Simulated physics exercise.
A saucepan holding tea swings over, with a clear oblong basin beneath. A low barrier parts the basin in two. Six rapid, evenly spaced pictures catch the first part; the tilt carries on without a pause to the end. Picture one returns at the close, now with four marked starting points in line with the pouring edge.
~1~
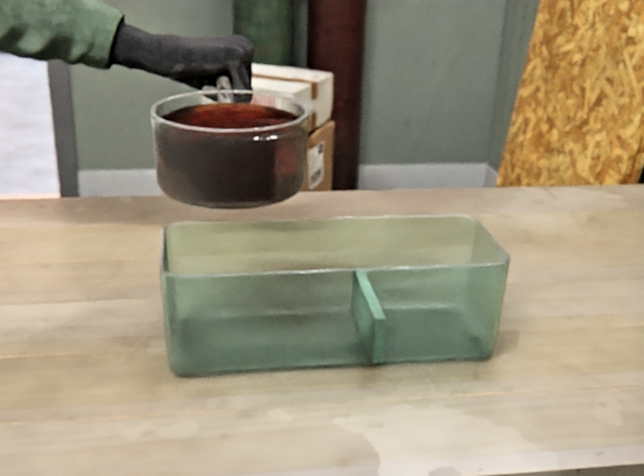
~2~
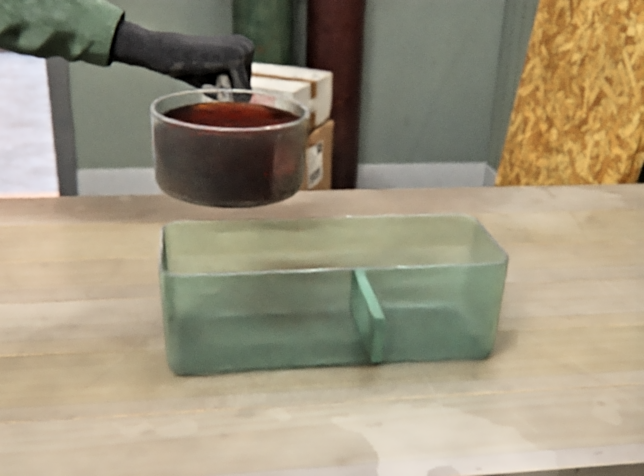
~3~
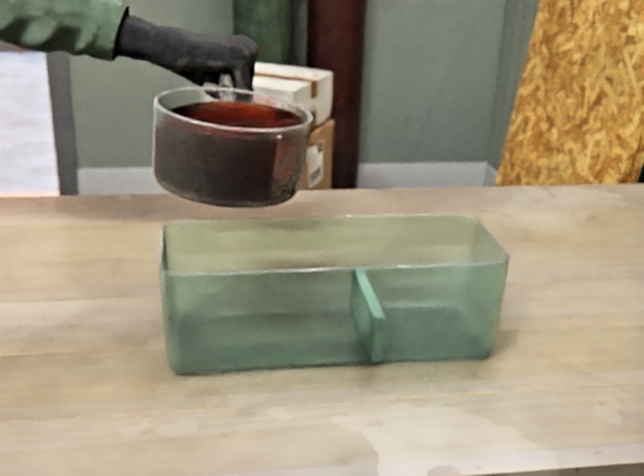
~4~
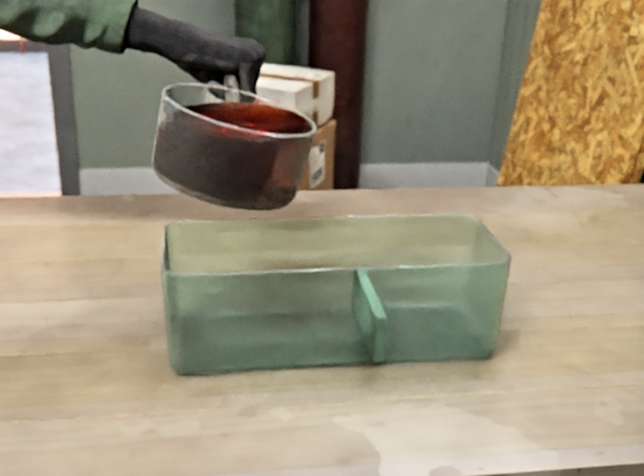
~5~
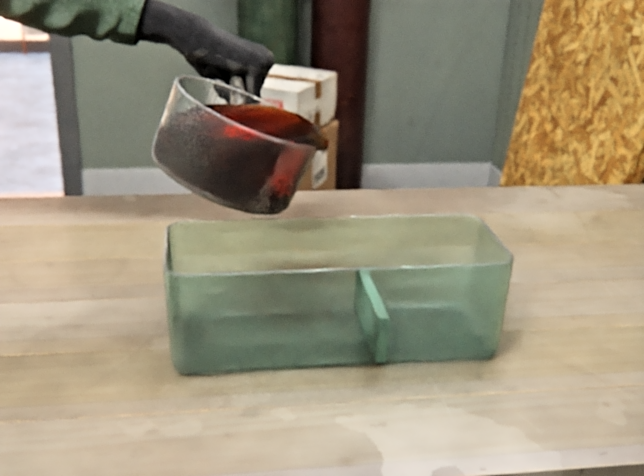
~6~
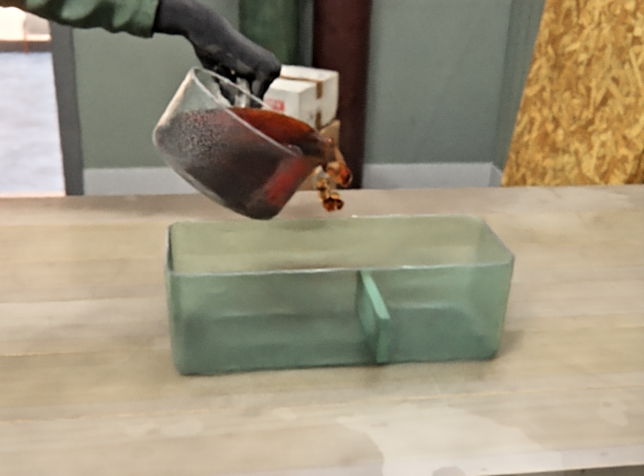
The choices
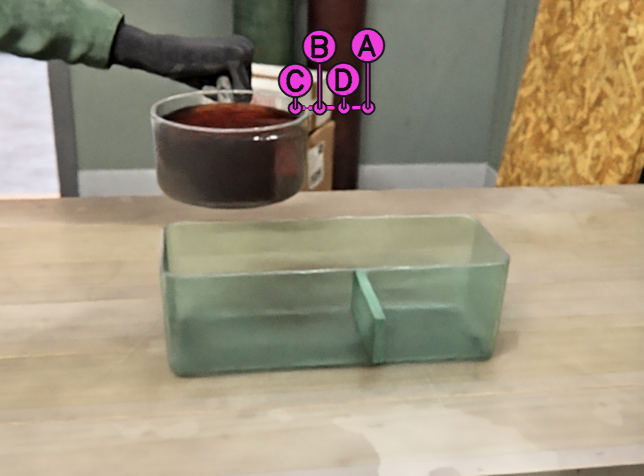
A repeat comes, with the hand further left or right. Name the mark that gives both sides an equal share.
The best dot is B.
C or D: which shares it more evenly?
That is dot D.
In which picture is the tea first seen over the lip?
Picture 5.
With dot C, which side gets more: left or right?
The left one.
In magenta, A at (367, 107); B at (319, 108); C at (295, 108); D at (343, 107).
Choosing A, about 26 % ends left of the wall and 73 % right of it.
Choosing B, about 49 % ends left of the wall and 49 % right of it.
Choosing C, about 73 % ends left of the wall and 21 % right of it; 6 % is lost outside.
Choosing D, about 35 % ends left of the wall and 65 % right of it.
